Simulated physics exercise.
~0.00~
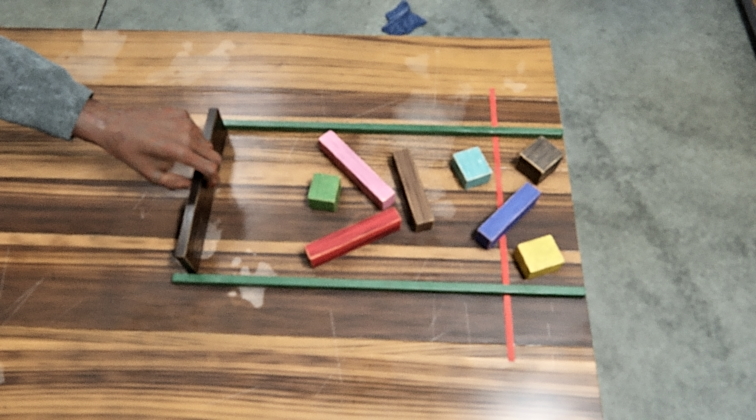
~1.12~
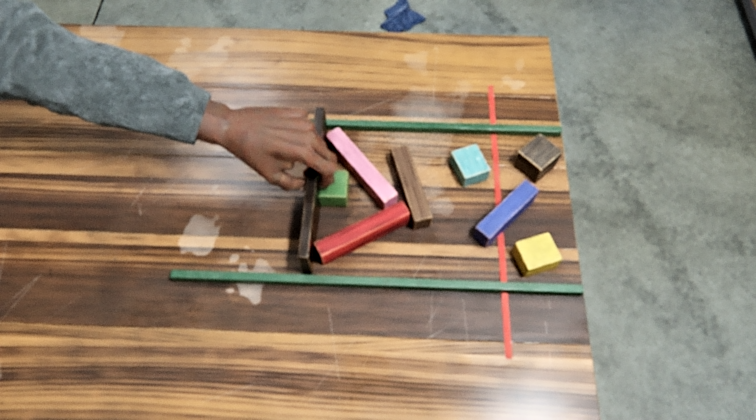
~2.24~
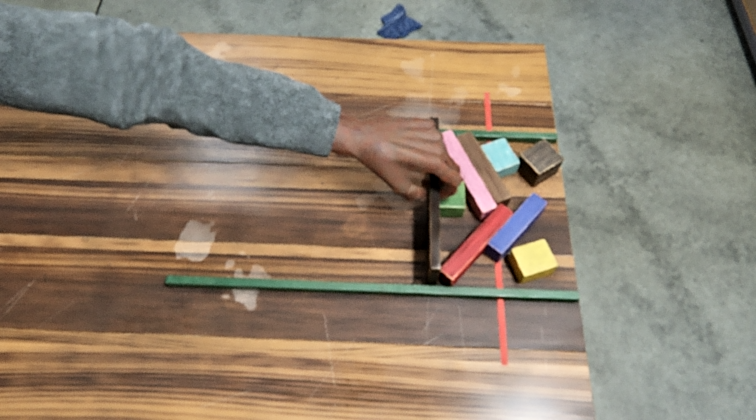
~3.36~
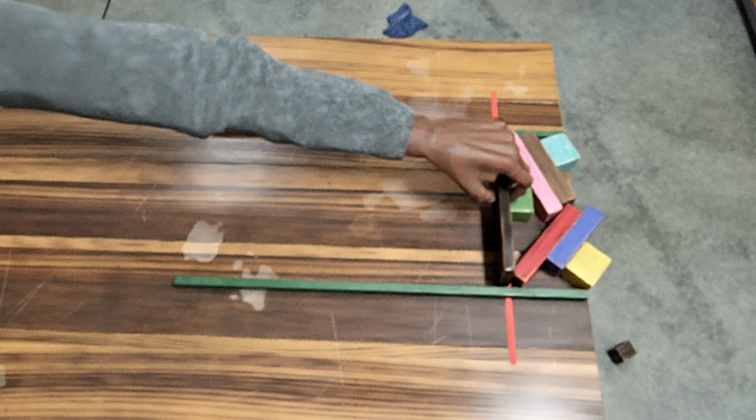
In this clip, a hand pushes an upright dark board rightward across a striped wooden table, gathering colourful sticks and blocks toward the edge. The board reaches the red tape, the black block drops off onto the floor, and the other pieces remain crowded at the edge.
